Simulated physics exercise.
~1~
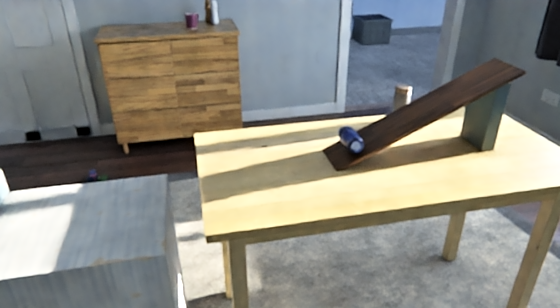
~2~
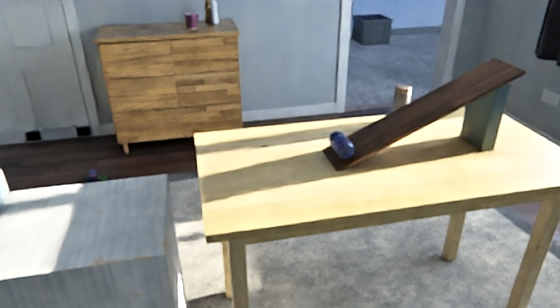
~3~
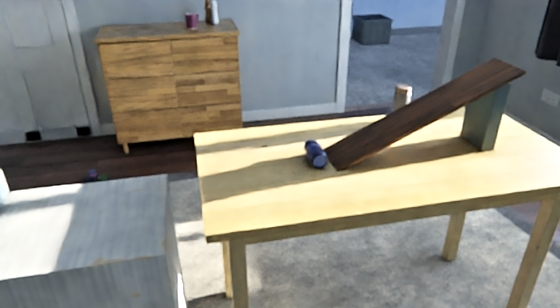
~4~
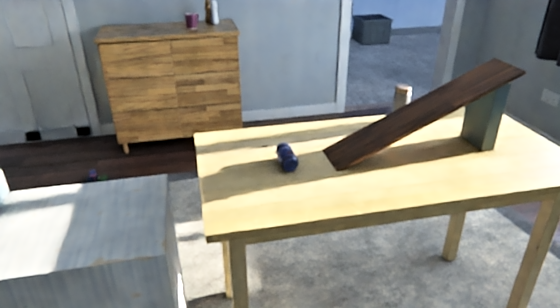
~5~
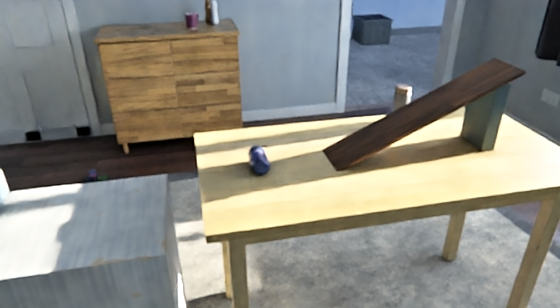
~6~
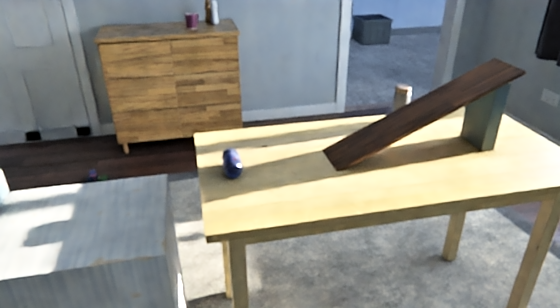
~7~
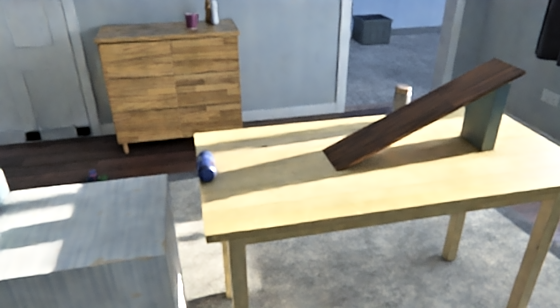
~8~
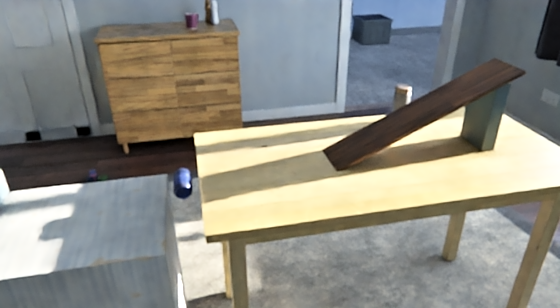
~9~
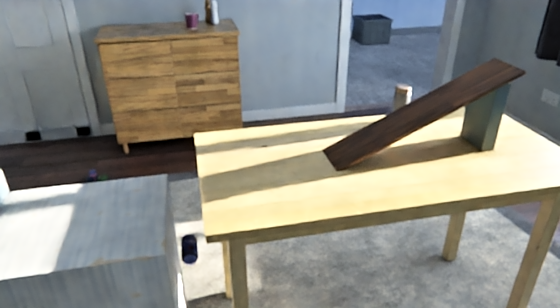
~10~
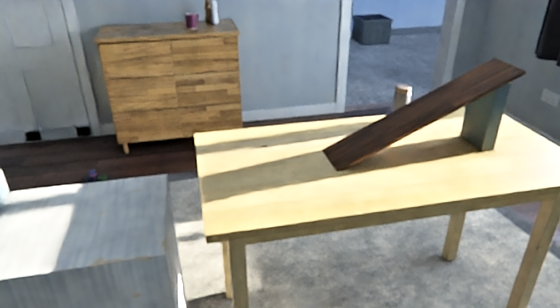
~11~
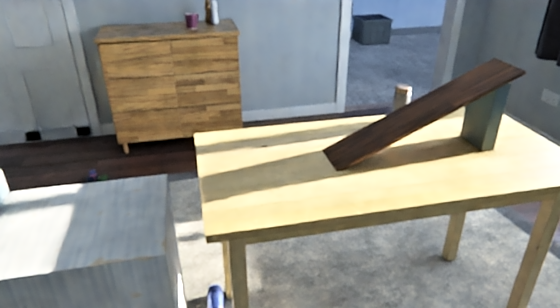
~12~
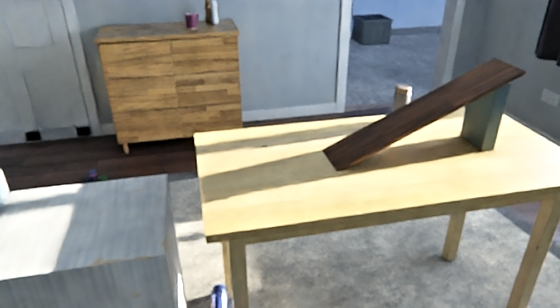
A blue can rolls down a ramp, crosses the table and drops into the gap.
